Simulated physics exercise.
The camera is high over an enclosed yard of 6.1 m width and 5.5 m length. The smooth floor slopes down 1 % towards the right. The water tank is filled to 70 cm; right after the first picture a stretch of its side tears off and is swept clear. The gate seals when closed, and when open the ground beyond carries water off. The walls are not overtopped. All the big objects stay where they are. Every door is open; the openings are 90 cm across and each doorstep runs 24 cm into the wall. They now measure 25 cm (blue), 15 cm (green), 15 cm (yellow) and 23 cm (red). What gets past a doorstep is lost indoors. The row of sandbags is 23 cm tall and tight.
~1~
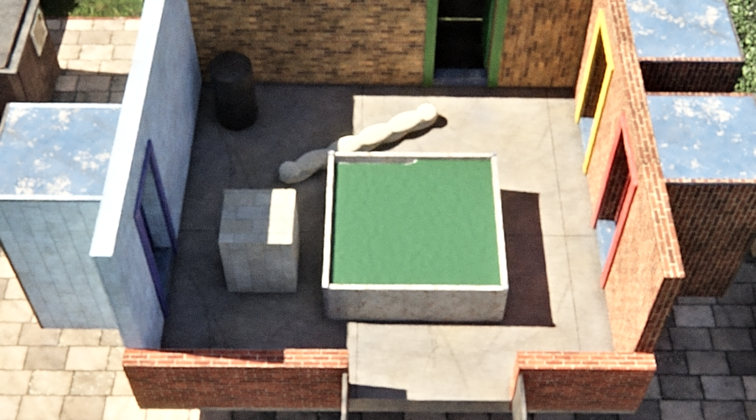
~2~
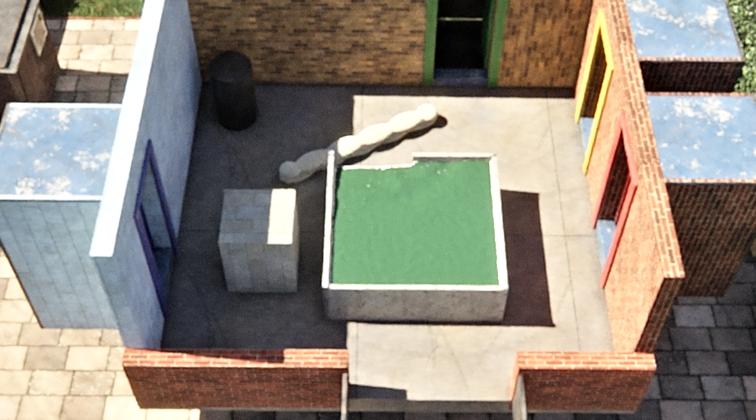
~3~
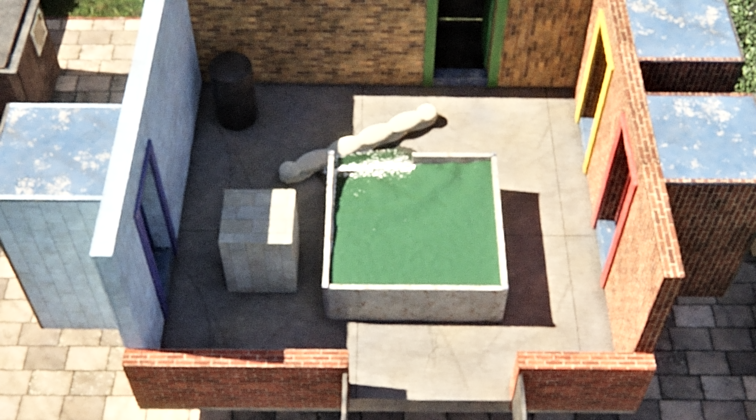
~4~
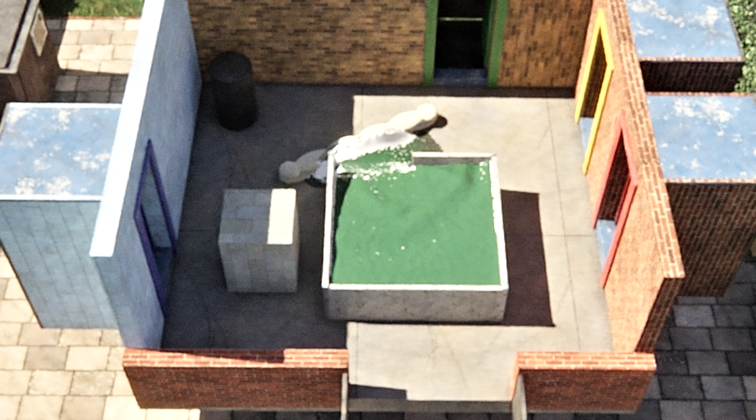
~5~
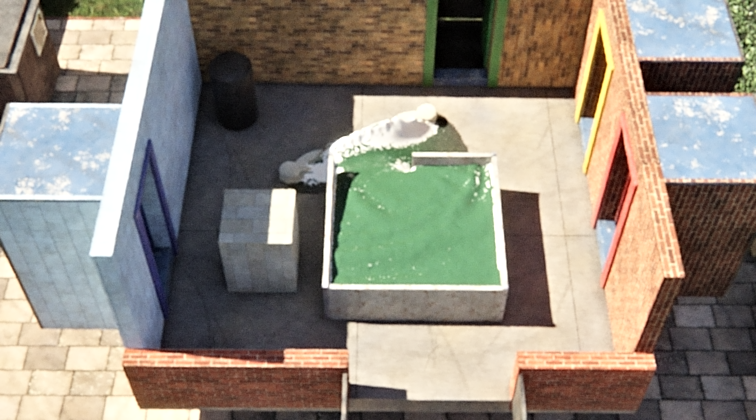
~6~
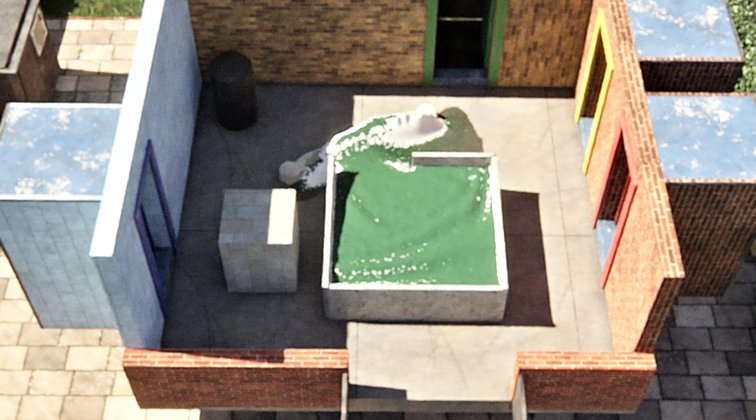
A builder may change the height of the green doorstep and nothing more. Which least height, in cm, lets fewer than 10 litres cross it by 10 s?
About 13.5 cm.
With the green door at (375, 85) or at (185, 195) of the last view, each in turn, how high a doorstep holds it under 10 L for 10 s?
About 20 and 10.0 cm.
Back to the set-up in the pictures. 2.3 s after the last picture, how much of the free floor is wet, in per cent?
Near 60 per cent is wet.
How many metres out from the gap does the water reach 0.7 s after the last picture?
About 3.6 m.
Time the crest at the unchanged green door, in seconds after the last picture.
Near 4.0 s.
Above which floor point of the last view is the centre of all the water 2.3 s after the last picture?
Near (404, 199).
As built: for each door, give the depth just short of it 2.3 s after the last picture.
Depths in cm: Blue 5, green 12, yellow 27, red 5.
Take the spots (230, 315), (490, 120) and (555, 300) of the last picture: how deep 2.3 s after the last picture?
Roughly 0, 8 and 0 cm, in turn.
Then, 0.7 s after the last picture water covers 35 % of the floor, deepest (54 cm) near (355, 163); 12 cm at the green door, 0 litres in over its 15 cm doorstep.
Then, 2.3 s after the last picture water covers 60 % of the floor, deepest (36 cm) near (355, 163); 12 cm at the green door, 0 litres in over its 15 cm doorstep.
Then, 9.3 s after the last picture water covers 95 % of the floor, deepest (16 cm) near (595, 385); 11 cm at the green door, 3 litres in over its 15 cm doorstep.
At the green door as built, the water peaked near 17 cm, 3.9 s after the last picture.
Run again over the same 10 s with other heights there, 17 litres in over 12.5 cm, 5 litres over 14.5 cm. The limit of 10 litres is kept from about 13.5 cm up.
